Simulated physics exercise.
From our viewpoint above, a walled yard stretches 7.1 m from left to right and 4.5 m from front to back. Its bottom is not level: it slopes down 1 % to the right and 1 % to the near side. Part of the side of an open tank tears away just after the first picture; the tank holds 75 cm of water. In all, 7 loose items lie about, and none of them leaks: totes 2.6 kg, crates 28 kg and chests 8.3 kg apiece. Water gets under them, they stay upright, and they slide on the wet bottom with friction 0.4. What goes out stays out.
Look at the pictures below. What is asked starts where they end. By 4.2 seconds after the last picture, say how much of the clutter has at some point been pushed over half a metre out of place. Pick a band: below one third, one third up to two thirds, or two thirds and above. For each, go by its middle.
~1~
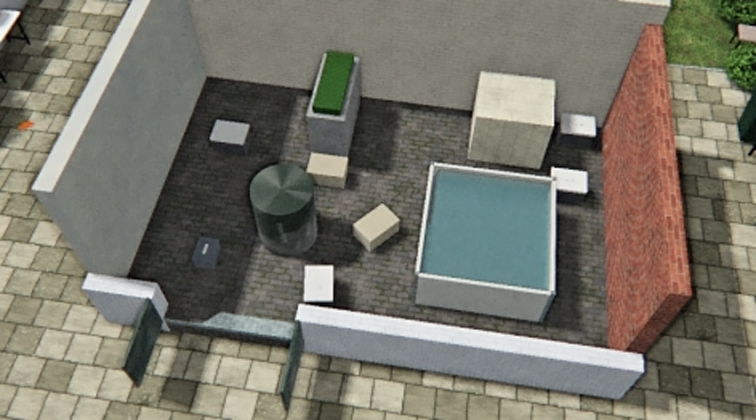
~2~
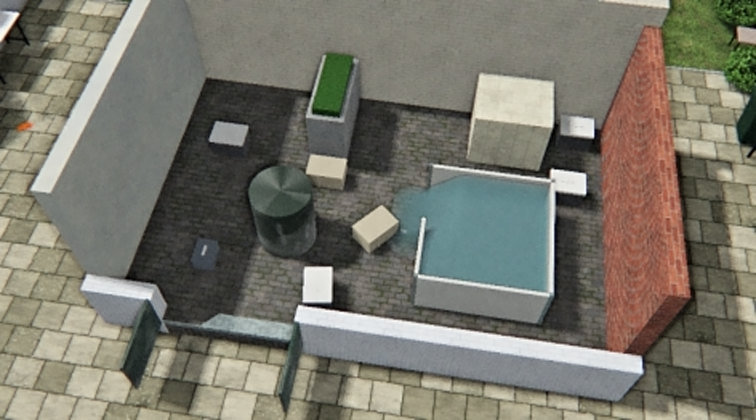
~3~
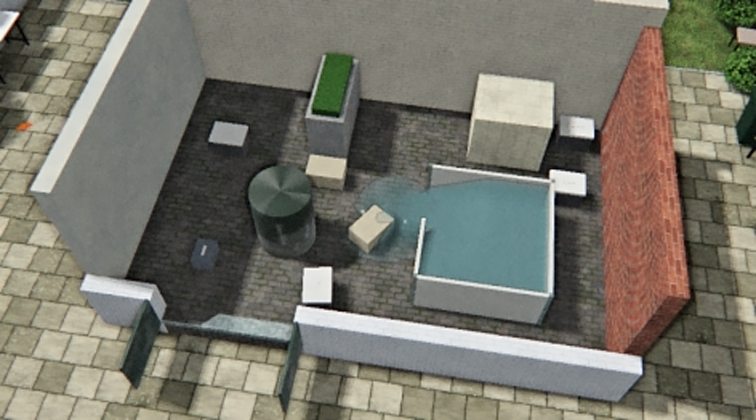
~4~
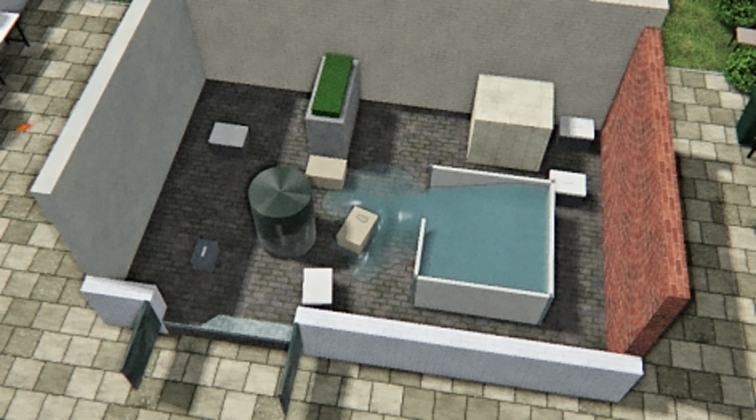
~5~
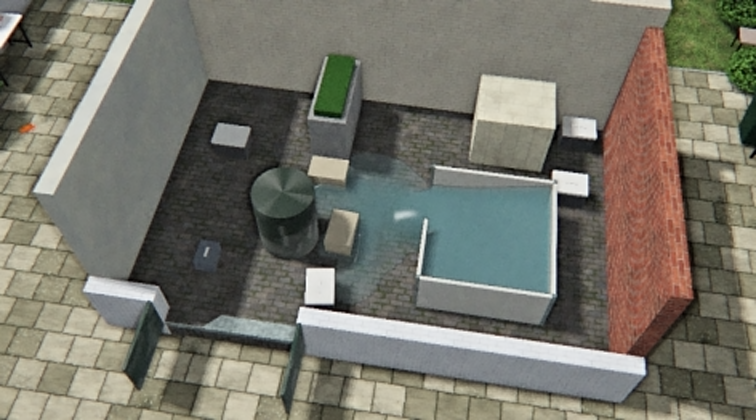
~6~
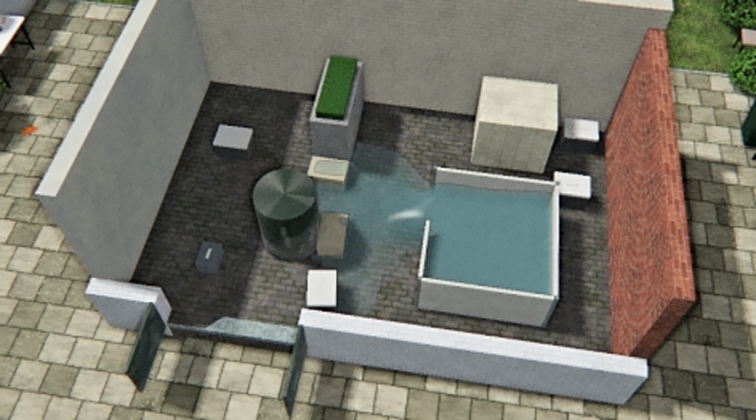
The share is two thirds and above.
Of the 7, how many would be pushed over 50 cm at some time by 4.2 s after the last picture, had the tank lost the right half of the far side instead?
Then the count would be 4.
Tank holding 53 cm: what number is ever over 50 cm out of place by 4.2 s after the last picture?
I count 4 of them in that case.
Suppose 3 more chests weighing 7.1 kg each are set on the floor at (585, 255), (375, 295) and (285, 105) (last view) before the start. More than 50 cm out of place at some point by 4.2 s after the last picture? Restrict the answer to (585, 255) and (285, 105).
Respectively: Doesn't reach it; tops it.
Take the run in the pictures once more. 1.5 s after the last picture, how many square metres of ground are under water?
About 20 m2 is covered.
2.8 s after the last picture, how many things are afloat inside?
Just then, the number is 2.
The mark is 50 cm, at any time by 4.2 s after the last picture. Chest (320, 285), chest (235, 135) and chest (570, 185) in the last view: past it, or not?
One by one: Above the line; above the line; below the line.
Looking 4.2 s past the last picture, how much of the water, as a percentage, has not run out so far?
Around 92 per cent of the water is still in there.
Then, 0.4 s after the last picture 2 of 7 are over 50 cm from their spots; 0 afloat.
Then, 1.5 s after the last picture 4 of 7 are over 50 cm from their spots; 2 afloat.
Then, 2.8 s after the last picture 4 of 7 are over 50 cm from their spots; 2 afloat.
Then, 4.2 s after the last picture 5 of 7 are over 50 cm from their spots, and 5 have been at some point; 2 afloat.
